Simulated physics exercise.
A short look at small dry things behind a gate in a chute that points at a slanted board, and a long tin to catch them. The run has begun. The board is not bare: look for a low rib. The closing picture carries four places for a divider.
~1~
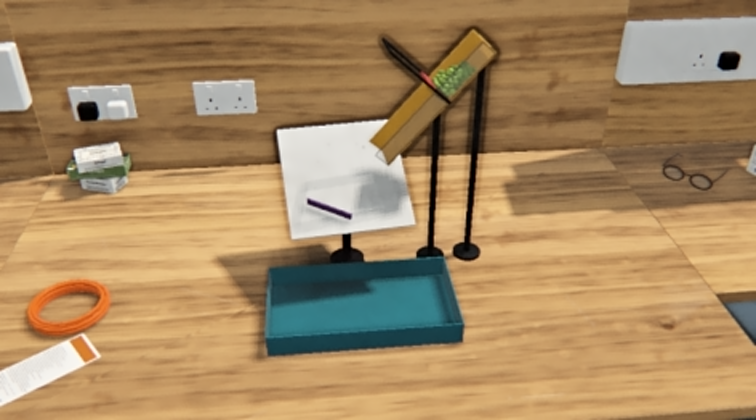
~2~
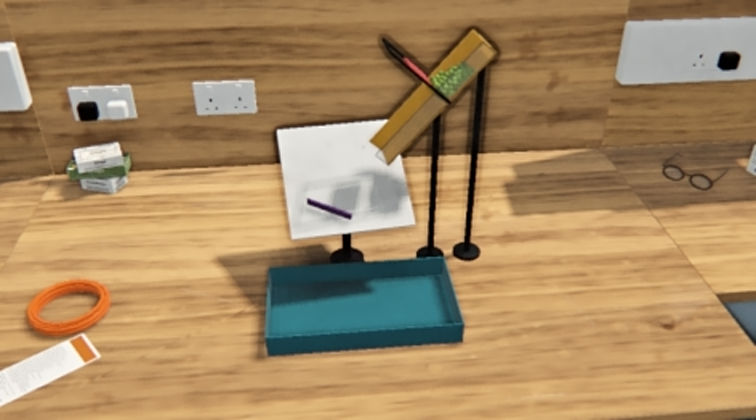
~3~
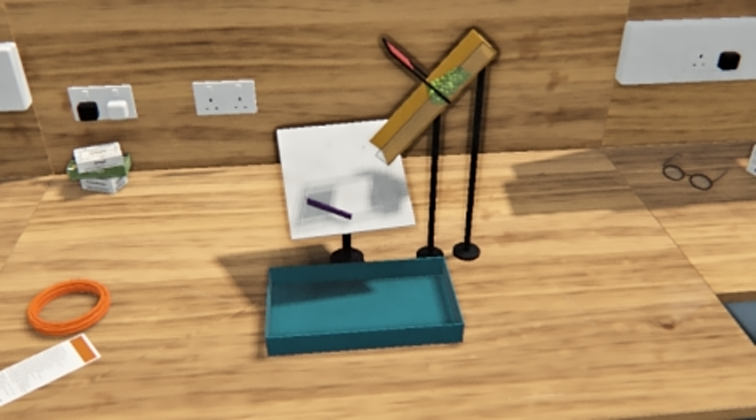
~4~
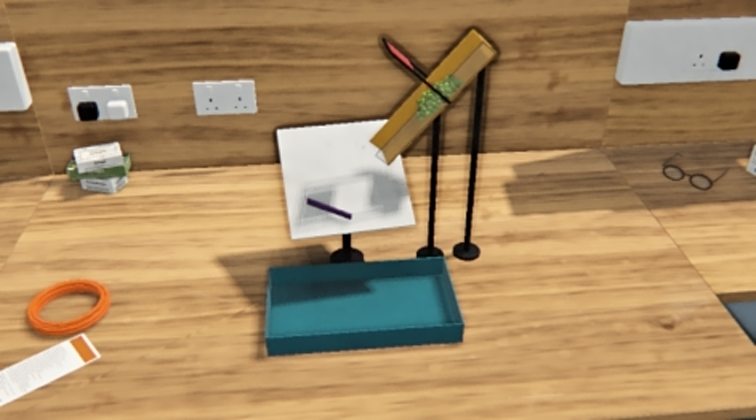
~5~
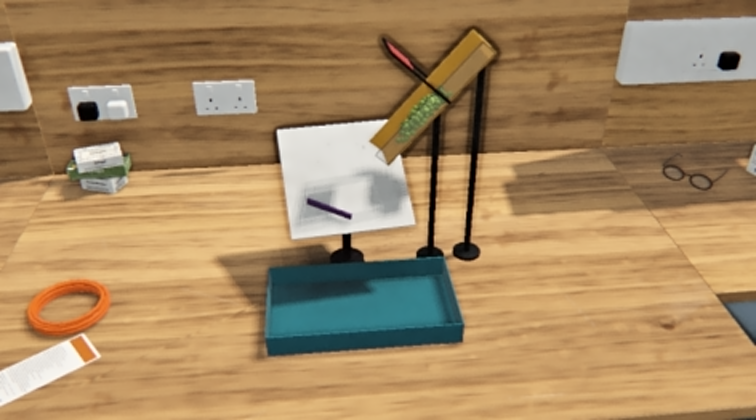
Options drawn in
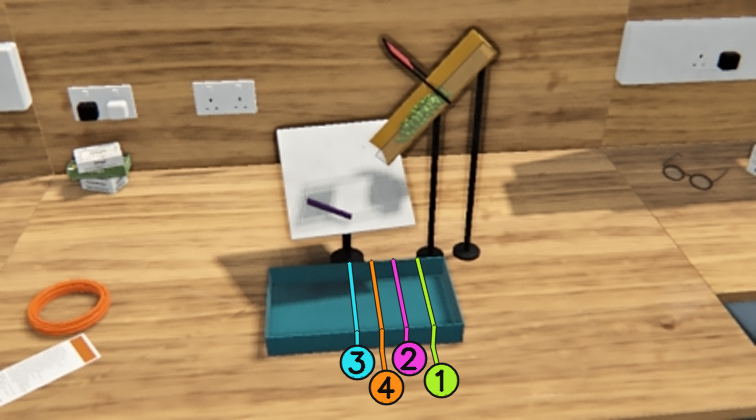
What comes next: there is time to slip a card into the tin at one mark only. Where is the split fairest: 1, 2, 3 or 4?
Take 4.
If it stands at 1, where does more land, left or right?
Left.
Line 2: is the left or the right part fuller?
More lands on the left.
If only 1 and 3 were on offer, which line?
The answer is 3.
On the marked copy, line 1 crosses the front rim at (433, 326); line 2 crosses the front rim at (406, 328); line 3 crosses the front rim at (356, 331); line 4 crosses the front rim at (381, 329).
With 1, of what is caught, the whole lot on the left of the divider, none at all on the right.
With 2, of what is caught, all but a few on the left of the divider, only a few on the right.
With 3, of what is caught, close to a quarter on the left of the divider, the bulk on the right.
With 4, of what is caught, close to two thirds on the left of the divider, close to a third on the right.
